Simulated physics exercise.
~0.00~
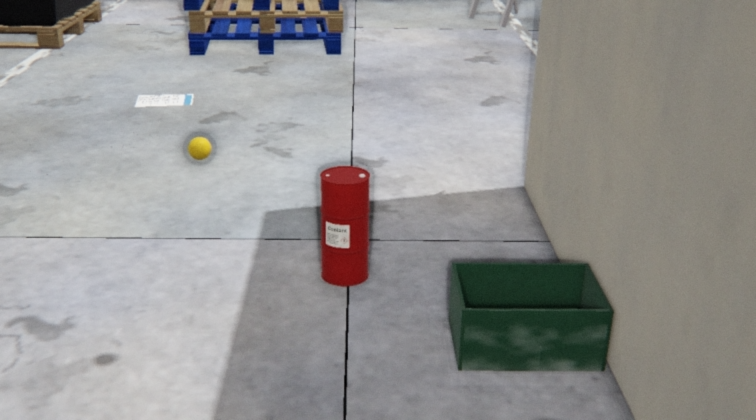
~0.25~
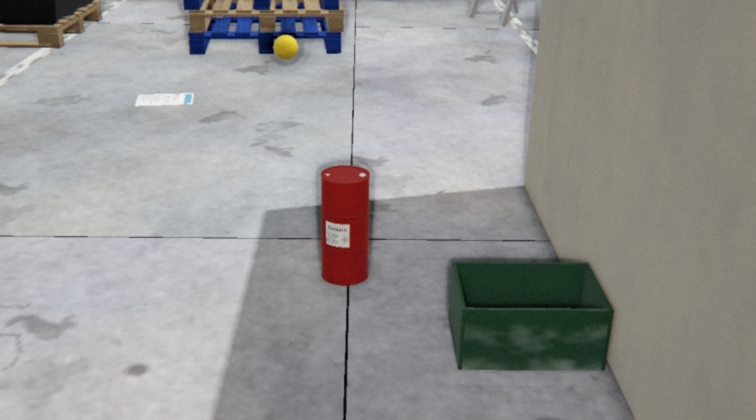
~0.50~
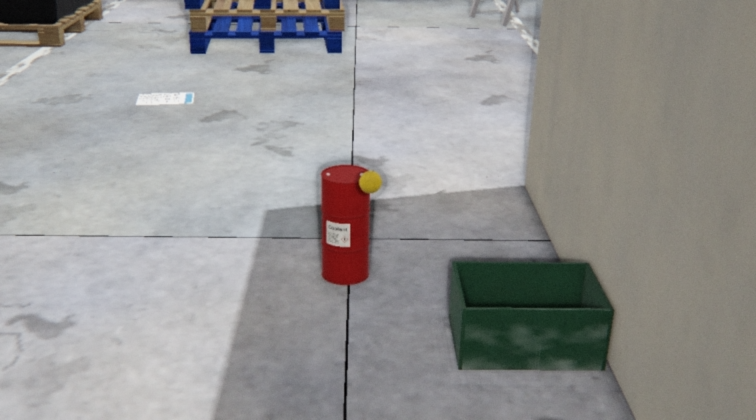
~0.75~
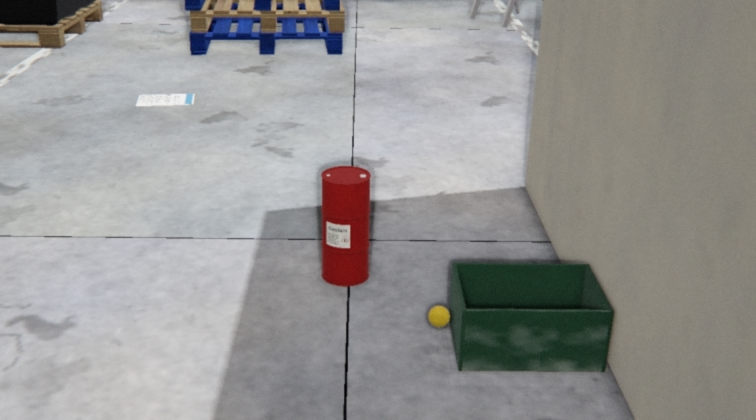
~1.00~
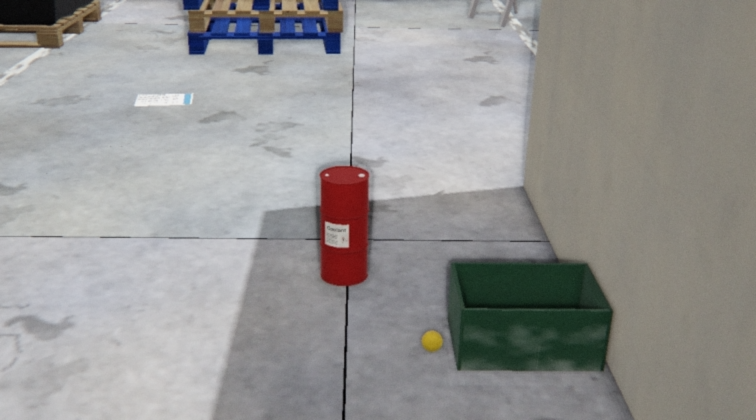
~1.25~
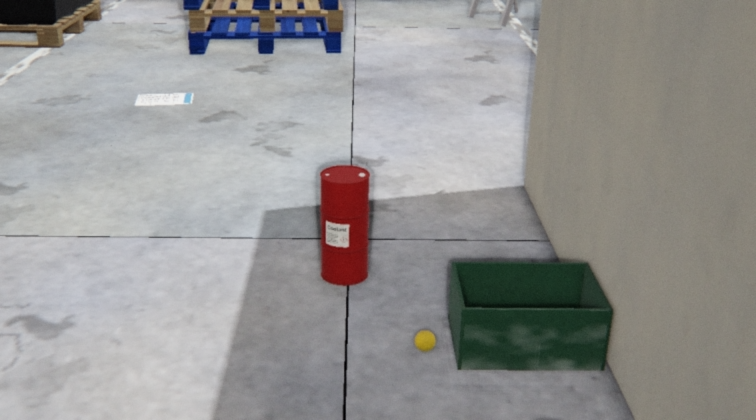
In this clip, a yellow lemon flies up and to the right past a standing red canister, then drops toward an open green box on the concrete floor. It comes down just left of the box and ends up resting on the floor outside it.
